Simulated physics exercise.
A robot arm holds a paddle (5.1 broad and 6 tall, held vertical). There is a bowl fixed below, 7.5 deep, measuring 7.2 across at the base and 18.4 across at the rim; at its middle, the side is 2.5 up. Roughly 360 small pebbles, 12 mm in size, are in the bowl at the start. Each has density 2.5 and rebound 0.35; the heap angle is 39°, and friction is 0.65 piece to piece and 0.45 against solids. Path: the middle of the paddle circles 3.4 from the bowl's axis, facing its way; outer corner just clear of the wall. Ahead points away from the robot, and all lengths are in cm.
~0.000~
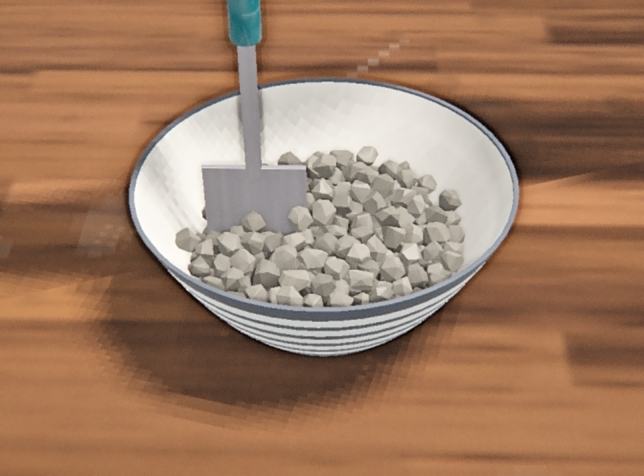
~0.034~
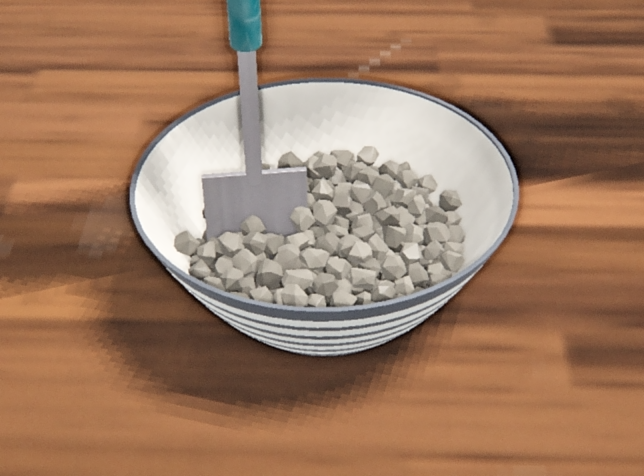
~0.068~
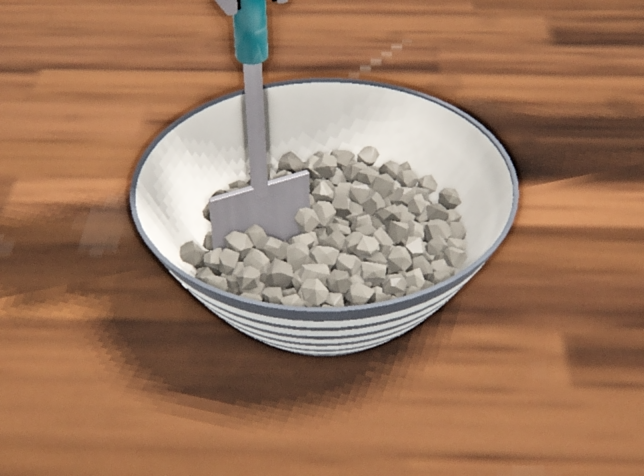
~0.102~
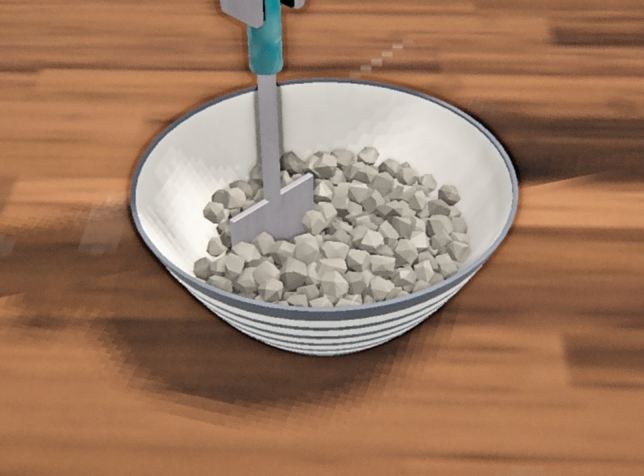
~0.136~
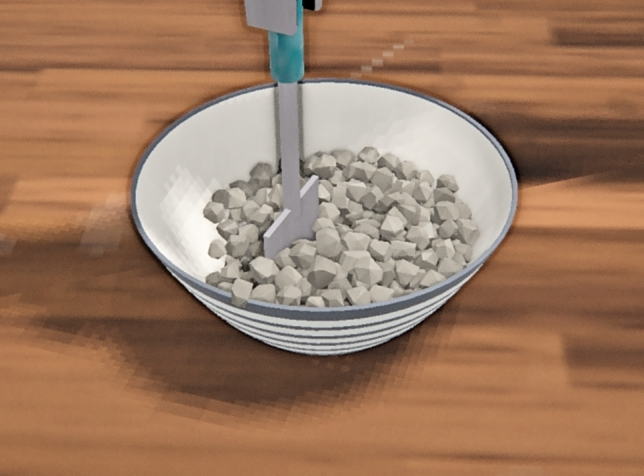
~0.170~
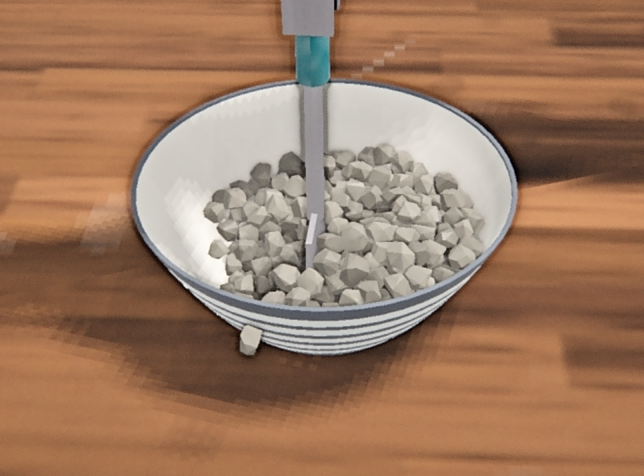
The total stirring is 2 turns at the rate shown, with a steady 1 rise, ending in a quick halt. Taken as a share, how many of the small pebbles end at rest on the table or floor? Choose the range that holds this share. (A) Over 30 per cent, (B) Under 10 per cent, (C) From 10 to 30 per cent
From 10 to 30 per cent (C).
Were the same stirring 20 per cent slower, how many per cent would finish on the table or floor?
Near 15 in a hundred, it would be.
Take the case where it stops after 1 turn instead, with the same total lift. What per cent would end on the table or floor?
Roughly 15 per cent would end up there.
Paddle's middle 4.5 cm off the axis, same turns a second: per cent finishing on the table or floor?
Near 25 percent.
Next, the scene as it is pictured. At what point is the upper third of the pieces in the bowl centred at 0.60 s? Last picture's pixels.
Centre of upper third: Approx. (213, 199) px.
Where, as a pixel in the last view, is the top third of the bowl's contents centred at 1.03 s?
I'd put it close to (372, 156).
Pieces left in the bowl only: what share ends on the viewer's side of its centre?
I'd put it near 60 per cent.
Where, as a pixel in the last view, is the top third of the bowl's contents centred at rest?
The centre is near pixel (254, 254).
After 0.60 s, 335° round, highest piece 9 above the table; 332 in the bowl, 28 on the table or floor, 4 in flight or on the tool.
After 1.03 s, 224° round, highest piece 9 above the table; 304 in the bowl, 58 on the table or floor, 2 in flight or on the tool.
After 1.45 s, 0° round, highest piece 7 above the table; 287 in the bowl, 77 on the table or floor.
After 2.15 s, 0° round, highest piece 7 above the table; 287 in the bowl, 77 on the table or floor.
At rest, 287 in the bowl, 77 on the table or floor. That is 21 % on the table or floor.
